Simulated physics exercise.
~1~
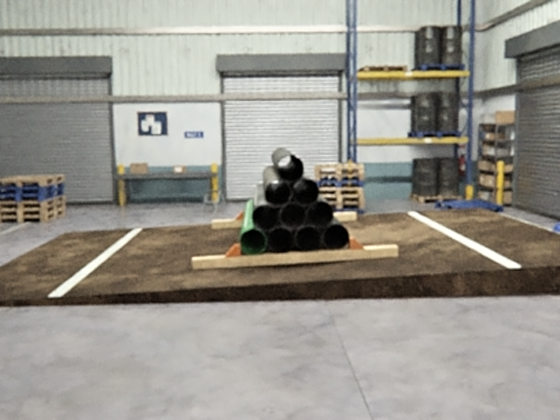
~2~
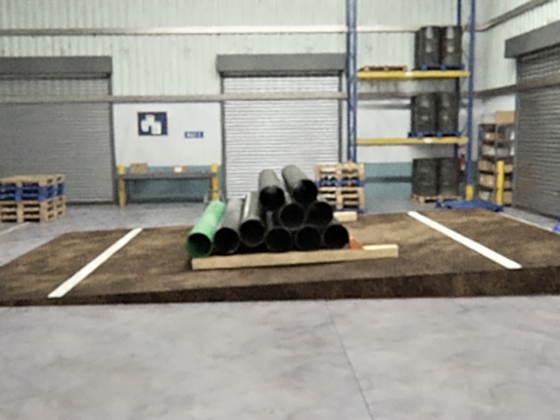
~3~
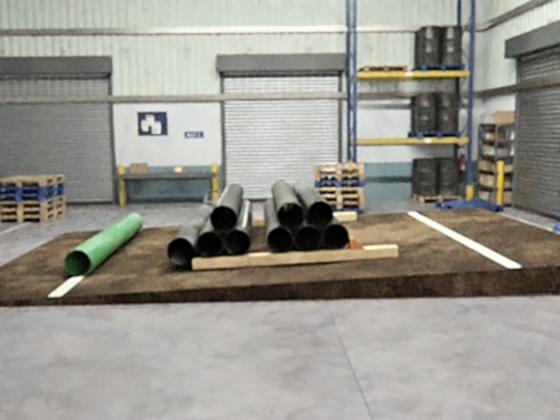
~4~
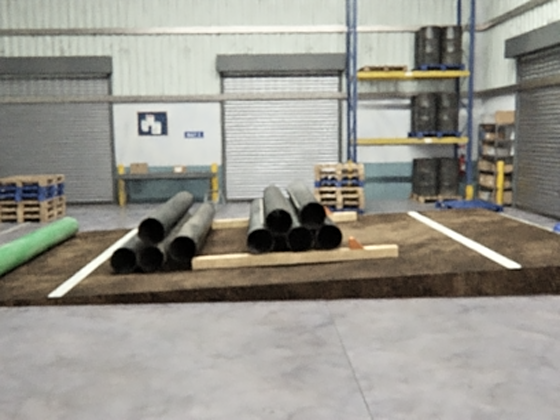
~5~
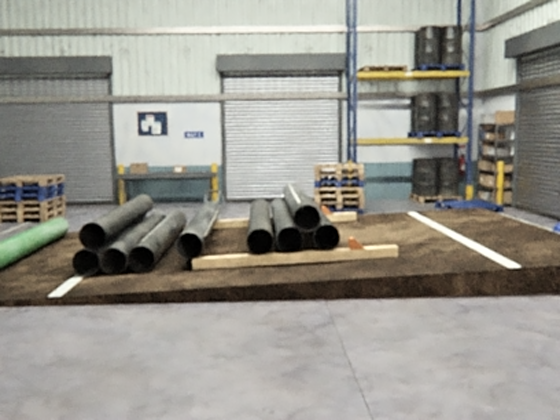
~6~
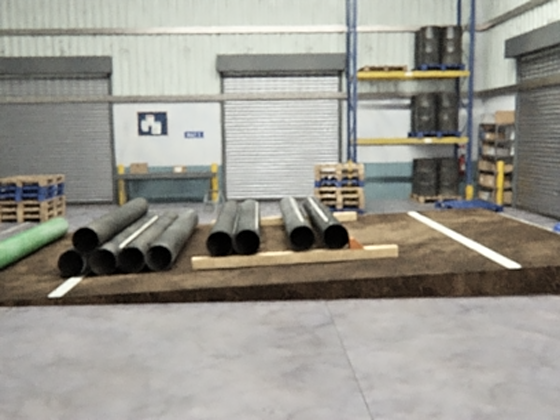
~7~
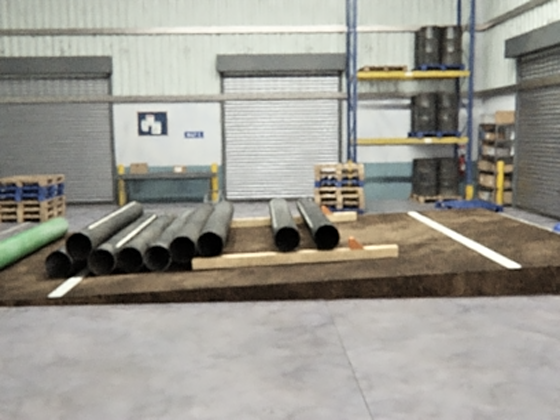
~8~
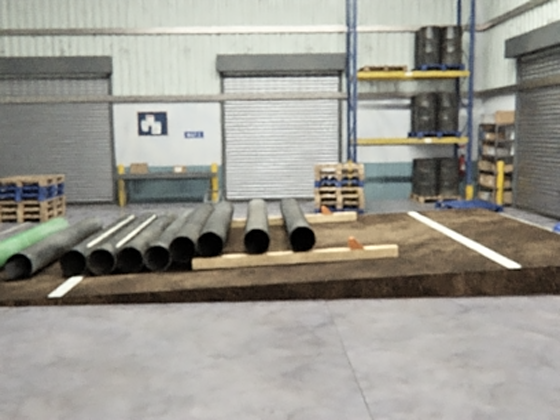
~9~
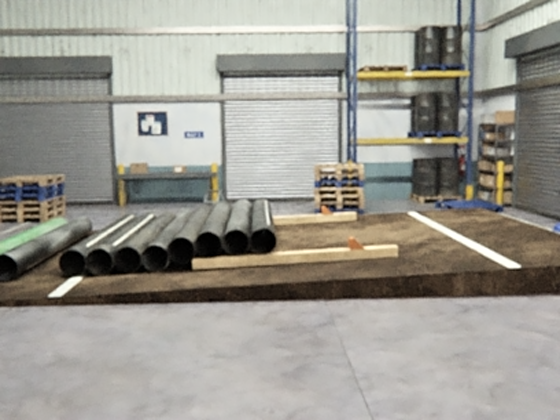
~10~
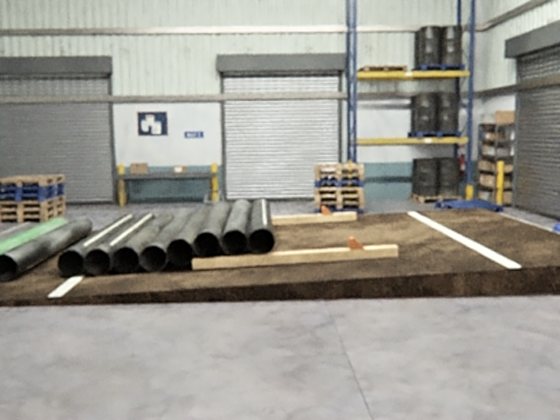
To begin with, dark pipes and one green pipe sit in a pyramid on wooden bearers, with orange chocks at both sides, on a soil pad in a warehouse. The left chock goes, and the green pipe rolls left off the bearers as the pile slumps after it. It crosses the left white line and comes to rest near the edge of view, while the dark pipes split into two groups. The upper ones drop between those below, pushing the row wider leftward. Finally, the dark pipes lie still side by side, the green one past the line and the bearers' right end bare.
